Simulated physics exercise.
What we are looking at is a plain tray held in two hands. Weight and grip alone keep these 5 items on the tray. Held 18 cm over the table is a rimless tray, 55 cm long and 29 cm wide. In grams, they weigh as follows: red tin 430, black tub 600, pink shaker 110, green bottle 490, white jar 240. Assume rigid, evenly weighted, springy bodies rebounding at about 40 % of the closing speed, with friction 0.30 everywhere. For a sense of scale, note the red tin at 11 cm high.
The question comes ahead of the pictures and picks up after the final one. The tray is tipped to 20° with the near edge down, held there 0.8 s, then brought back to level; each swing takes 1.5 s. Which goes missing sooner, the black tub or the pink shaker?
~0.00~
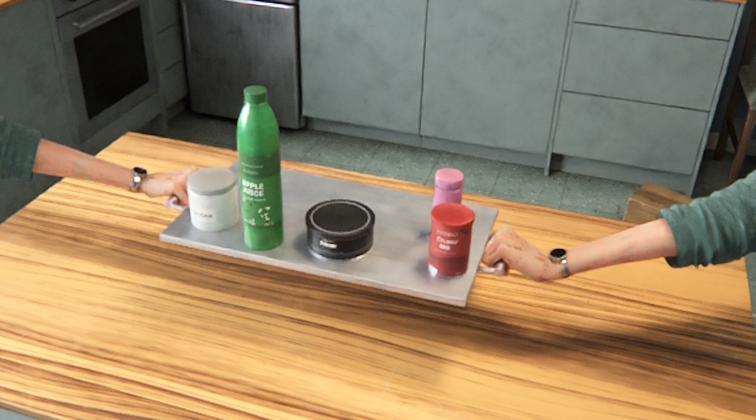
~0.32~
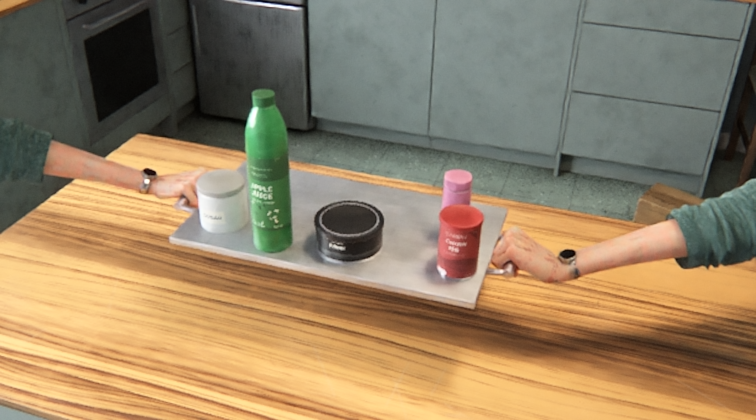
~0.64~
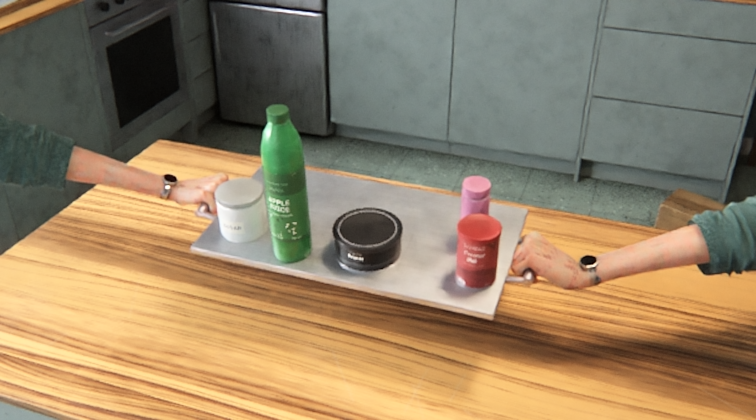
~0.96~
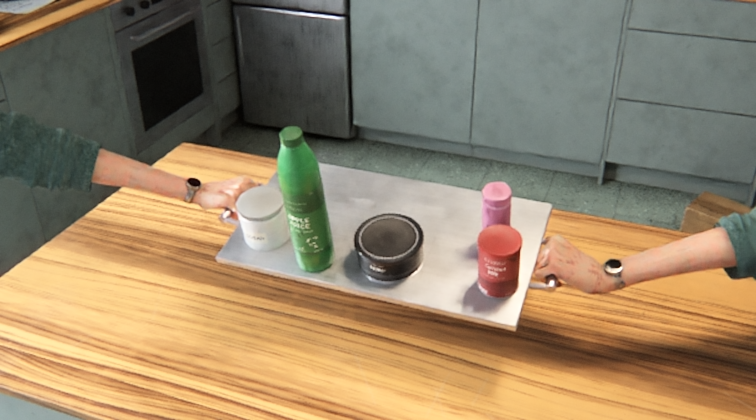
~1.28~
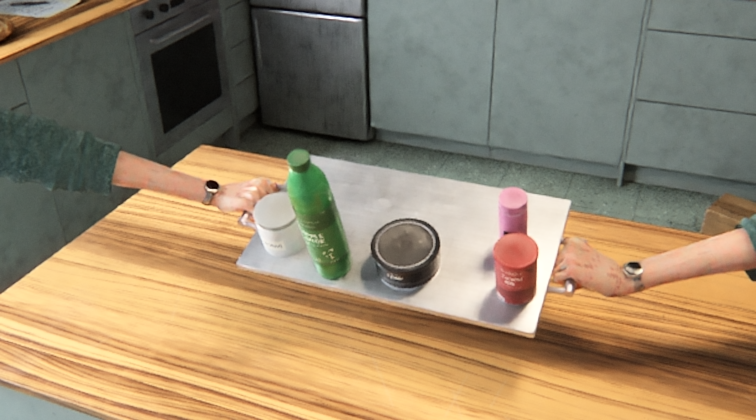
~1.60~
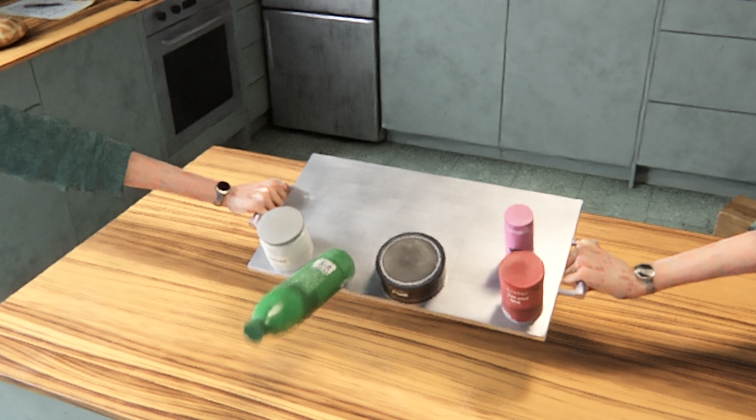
First.
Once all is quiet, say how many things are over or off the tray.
The answer: 5.
By 2.00 s, tray at 20°, near edge down; red tin, black tub and white jar now off the tray; pink shaker 16 cm from its spot near (500, 296).
By 2.60 s, tray at 19°, near edge down; pink shaker now off the tray.
When it is over (4.4 s), off the tray, red tin, black tub, pink shaker, green bottle and white jar. End places, in pixels of the last picture, pink shaker near (391, 372). Black tub went at 1.84 s; pink shaker went at 2.06 s.
